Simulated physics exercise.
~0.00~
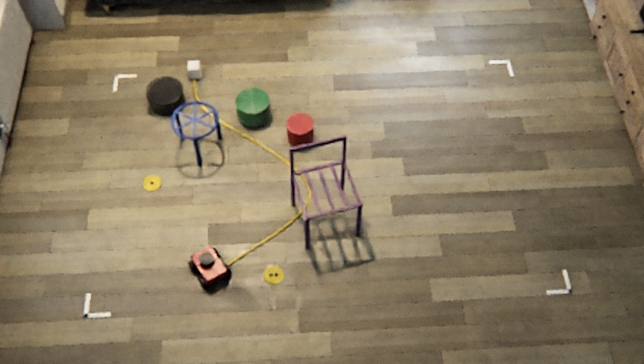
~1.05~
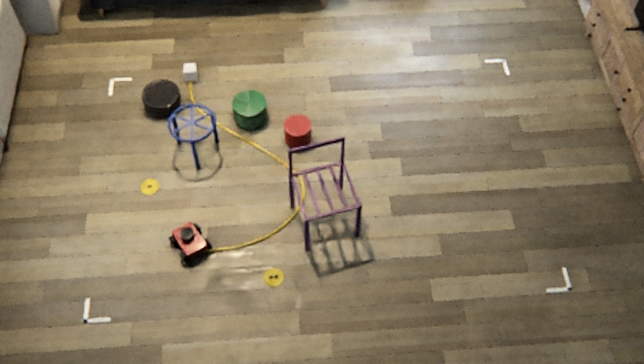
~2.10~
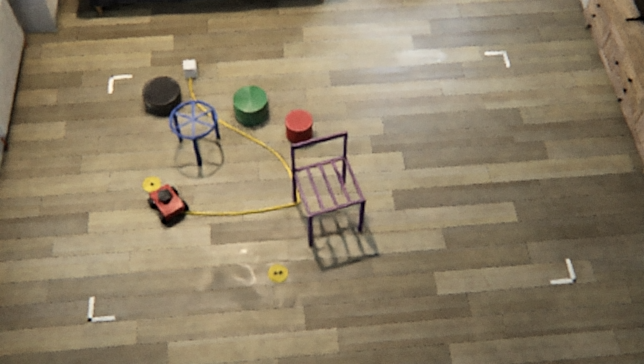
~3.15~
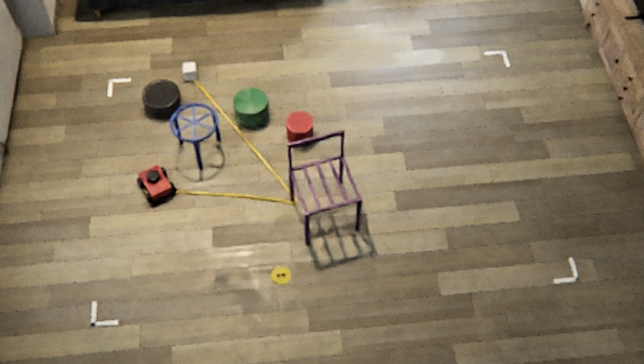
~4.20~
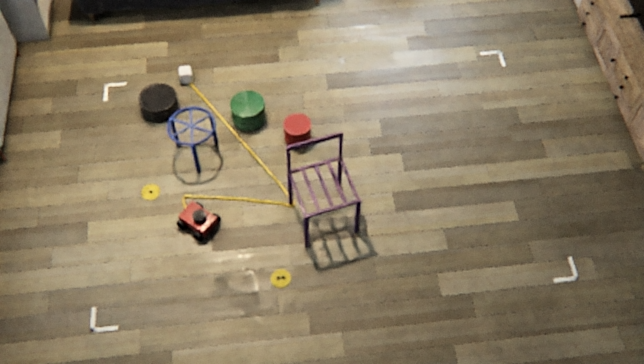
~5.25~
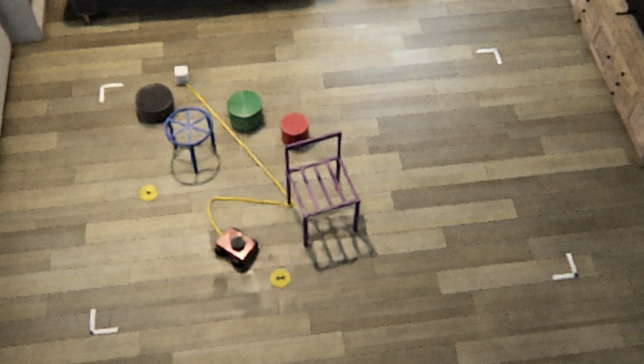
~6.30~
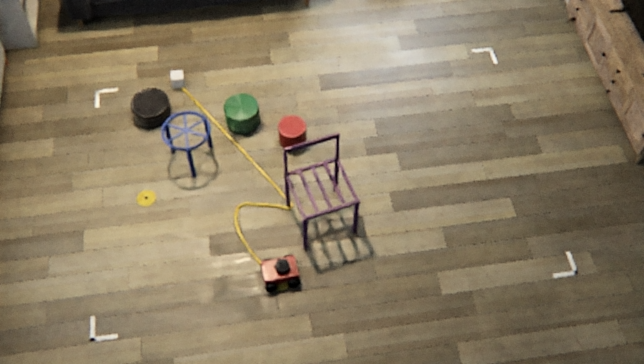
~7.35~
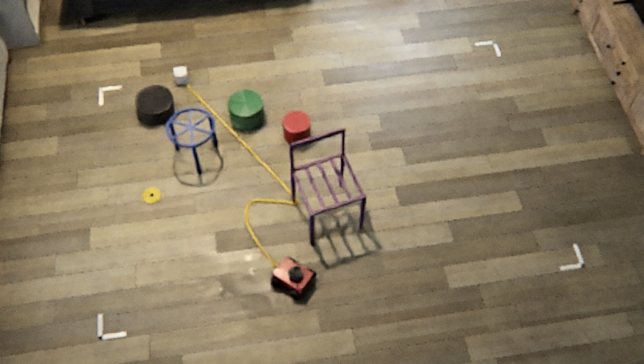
A red cart trailing a yellow lead rolls up and left, then returns down and right, stopping below the purple chair.
